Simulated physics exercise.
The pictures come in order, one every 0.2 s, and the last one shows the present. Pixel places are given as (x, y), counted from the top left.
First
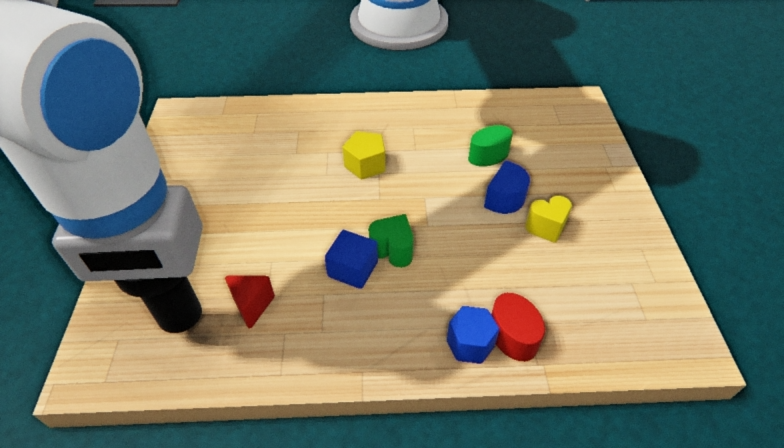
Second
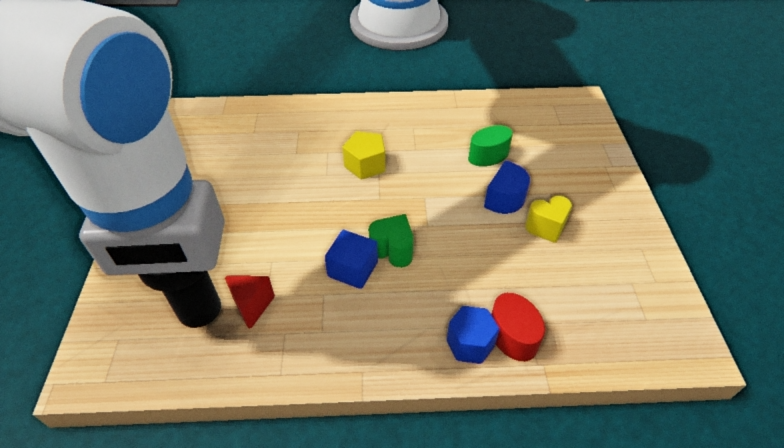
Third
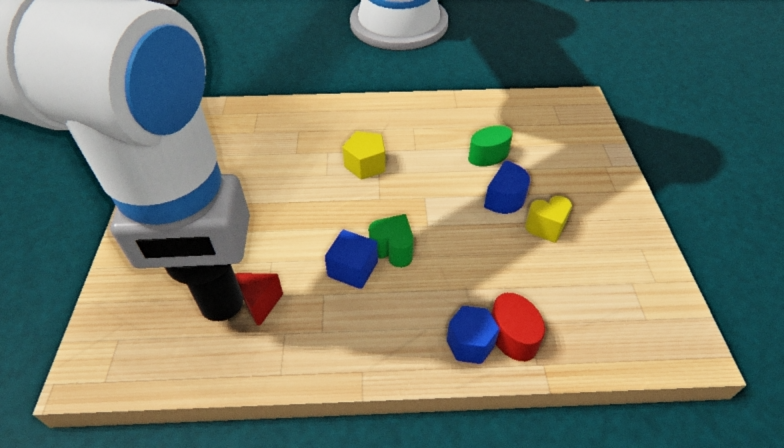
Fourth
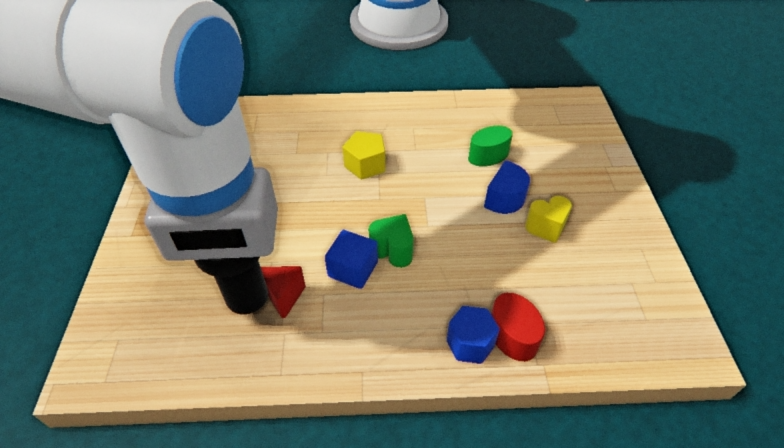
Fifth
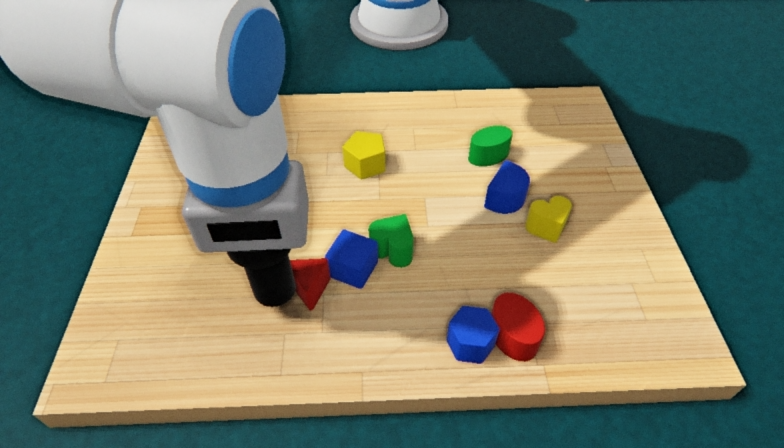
The clip shows a robot arm with a black stick moving right over a wooden board of colored blocks, reaching a red triangular block and pushing it a short way right, close to a blue block, while the others stay still.
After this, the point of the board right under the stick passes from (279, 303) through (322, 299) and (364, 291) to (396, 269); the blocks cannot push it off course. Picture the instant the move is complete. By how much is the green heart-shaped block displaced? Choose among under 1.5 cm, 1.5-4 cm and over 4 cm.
If I had to pick, the green heart-shaped block travels from 1.5 to 4 cm here.
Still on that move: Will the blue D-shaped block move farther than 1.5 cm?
Going by the path, no.
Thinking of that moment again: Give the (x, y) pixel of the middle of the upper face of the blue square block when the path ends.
If I read the scene right, the answer is (366, 228).
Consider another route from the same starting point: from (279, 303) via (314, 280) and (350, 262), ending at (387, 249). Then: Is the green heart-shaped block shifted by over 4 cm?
Final answer: Yes.
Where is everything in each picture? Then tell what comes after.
The first frame shows lower end of the stick (180, 315), tops of blocks, red triangle (245, 287), blue square block (351, 248), green heart-shaped block (393, 230), blue D-shaped block (510, 178).
The second frame shows stick (200, 309), blocks as before.
The third frame shows stick (222, 303), red triangle (254, 284).
The fourth frame shows stick (247, 297), red triangle (279, 277).
The fifth frame shows stick (275, 290), red triangle (306, 270), blue square block (351, 248), green heart-shaped block (393, 230), blue D-shaped block (510, 178).
On the path given first. One third of the way, stick (321, 285); red triangle (354, 273), turned 20° clockwise; blue square block (358, 244); green heart-shaped block (395, 227), turned 15° clockwise.
Two thirds of the way, stick (363, 278); red triangle (396, 260); blue square block (365, 237), turned 35° anticlockwise; green heart-shaped block (398, 220), turned 40° clockwise.
At the end, stick (396, 255); red triangle (429, 243); blue square block (366, 228), turned 60° anticlockwise; green heart-shaped block (403, 213), turned 15° clockwise; blue D-shaped block not moved.
